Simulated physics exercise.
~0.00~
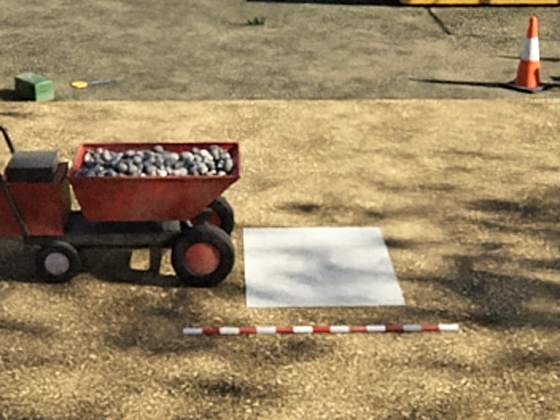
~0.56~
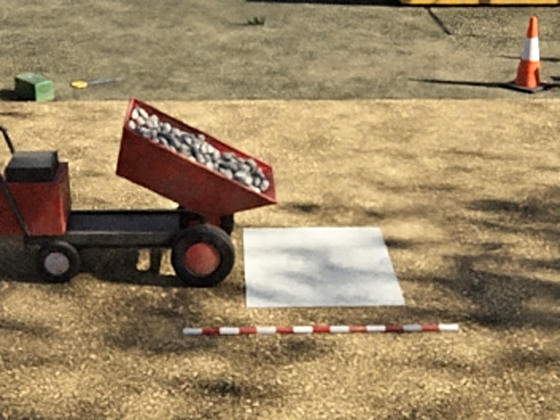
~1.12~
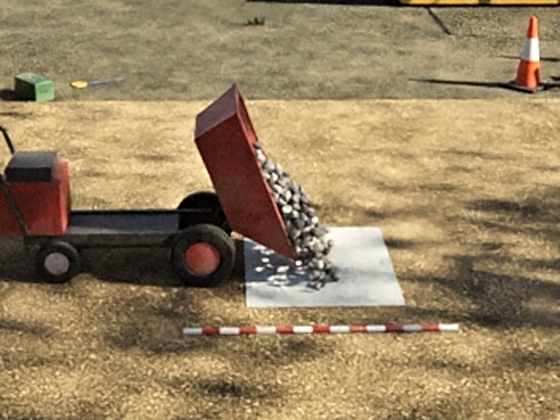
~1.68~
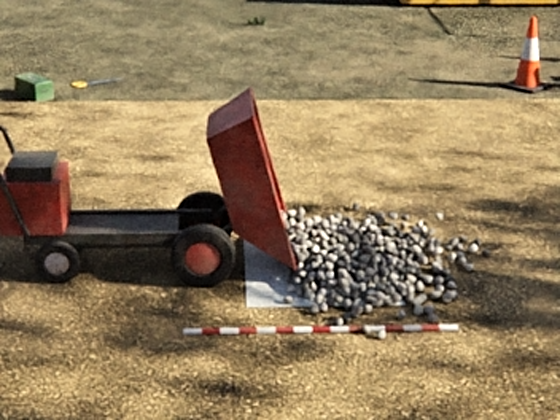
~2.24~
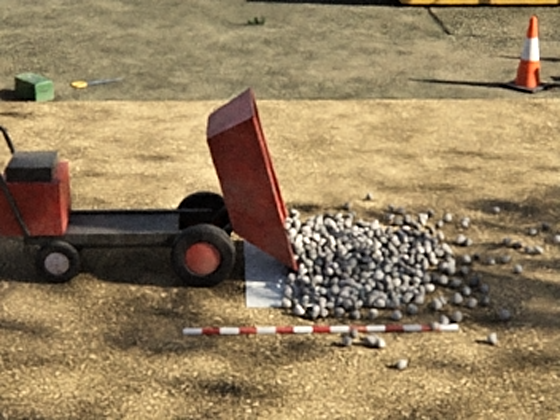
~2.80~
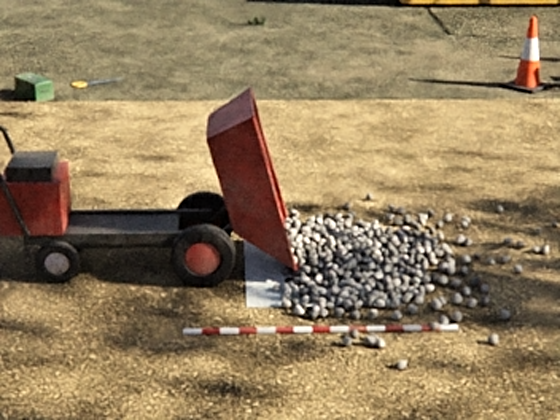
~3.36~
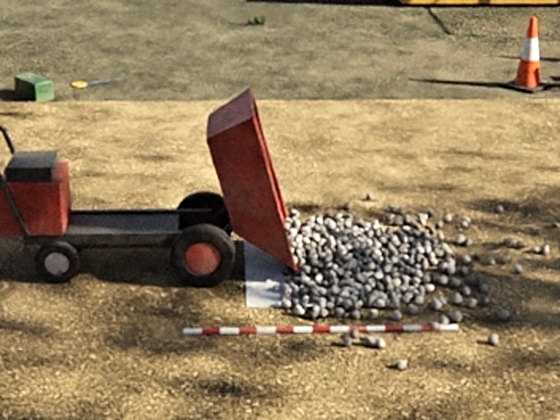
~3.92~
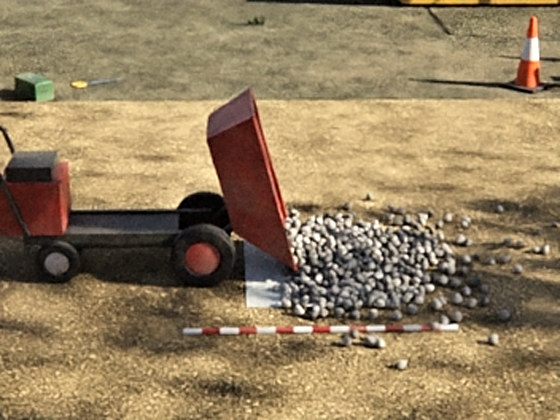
The red skip of a small motor barrow tipped up steeply to the right and poured its grey rounded stones onto a white sheet, where they spread into a wide heap, some scattering beyond it, before everything lay still with the skip still raised.
